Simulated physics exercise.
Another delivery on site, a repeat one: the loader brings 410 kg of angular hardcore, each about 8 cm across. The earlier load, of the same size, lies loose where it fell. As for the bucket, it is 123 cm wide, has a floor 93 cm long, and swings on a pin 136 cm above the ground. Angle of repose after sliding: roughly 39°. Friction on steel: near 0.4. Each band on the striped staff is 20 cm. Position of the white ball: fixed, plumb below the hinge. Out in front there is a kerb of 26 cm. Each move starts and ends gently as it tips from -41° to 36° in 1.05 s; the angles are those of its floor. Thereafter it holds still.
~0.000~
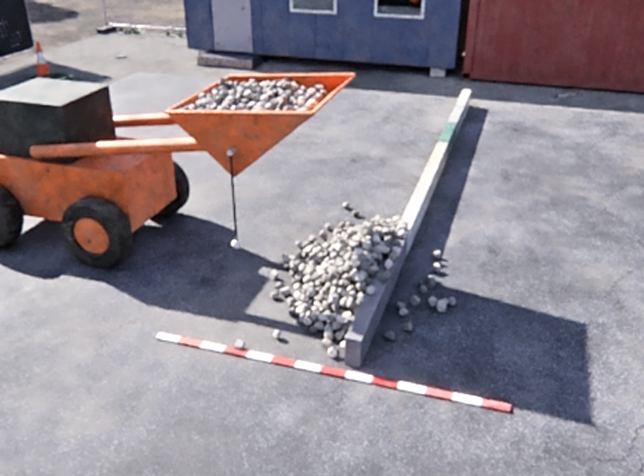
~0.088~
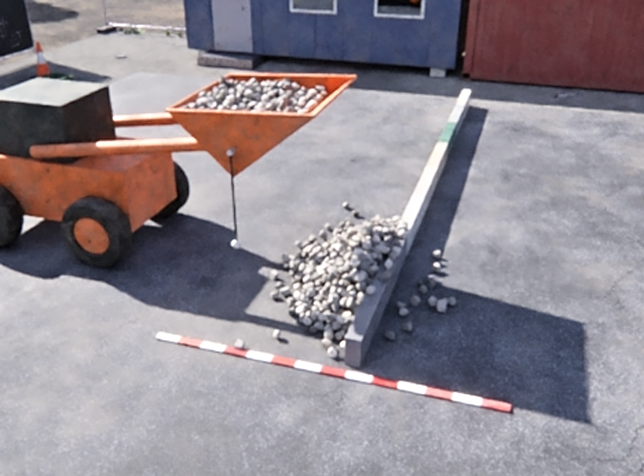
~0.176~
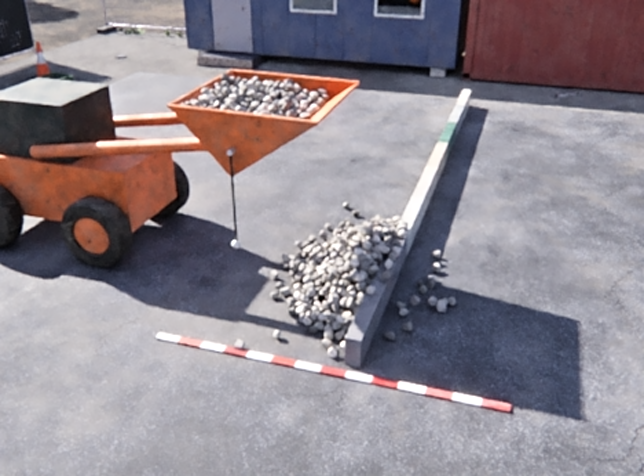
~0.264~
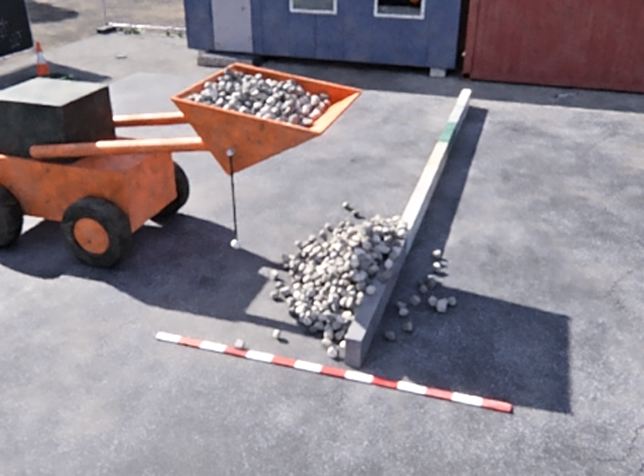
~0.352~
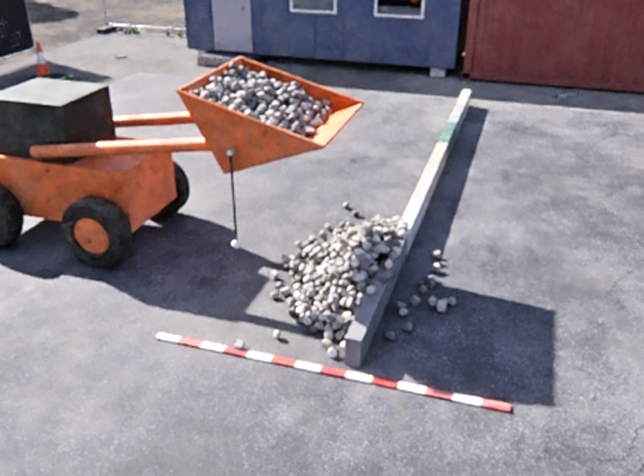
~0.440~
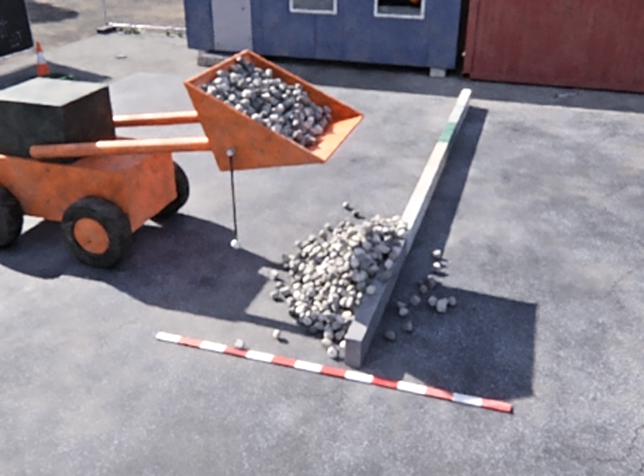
Orange loader slowly tilting its raised bucket of grey stones forward above a loose stone pile lying against a low kerb.
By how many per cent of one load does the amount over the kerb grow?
It grows by about 9 per cent of one load.
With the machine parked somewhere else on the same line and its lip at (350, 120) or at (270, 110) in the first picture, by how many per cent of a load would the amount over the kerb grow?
Some 60 percent first and 0 percent second.
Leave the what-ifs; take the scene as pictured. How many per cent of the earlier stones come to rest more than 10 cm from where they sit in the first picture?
I'd say roughly 5 per cent of them.
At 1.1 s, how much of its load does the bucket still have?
Roughly 85 per cent of its load.
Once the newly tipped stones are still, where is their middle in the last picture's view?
Their middle rests near (346, 253).
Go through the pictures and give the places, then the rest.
In the first picture, lip at (313, 114), floor tilted -41°, highest stones at (271, 88). The earlier load is highest near (372, 241), 37 cm above ground level, 98 % on this side of the kerb, 2 % over the kerb.
In the second picture, the bucket is at -39°, its lip at (314, 116); the top of the load is at (264, 86); the stones move at 0.1 m/s on average.
In the third picture, the bucket is at -35°, its lip at (317, 123); the top of the load is at (259, 85); the stones move at 0.3 m/s on average.
In the fourth picture, the bucket is at -29°, its lip at (321, 134); the top of the load is at (239, 79); the stones move at 0.4 m/s on average.
In the fifth picture, lip at (324, 147), floor tilted -21°, highest stones at (235, 74); the stones move at 0.4 m/s on average.
In the sixth picture, the bucket is at -12°, its lip at (324, 162); the top of the load is at (241, 69); the stones move at 0.4 m/s on average.
After 0.8 s the floor is at 24°; in per cent of one load, 100 in the bucket, 98 on this side of the kerb, 2 over the kerb; the foremost stones are at (438, 286).
After 1.1 s the floor is at 36°; in per cent of one load, 83 in the bucket, 114 on this side of the kerb, 2 over the kerb; the foremost stones are at (438, 286).
After 1.5 s the floor is at 36°; in per cent of one load, 34 in the bucket, 163 on this side of the kerb, 3 over the kerb; the foremost stones are at (438, 286).
After 4.2 s the floor is at 36°; in per cent of one load, 0 in the bucket, 189 on this side of the kerb, 11 over the kerb; the foremost stones are at (495, 271). Net gain over the kerb, 9.
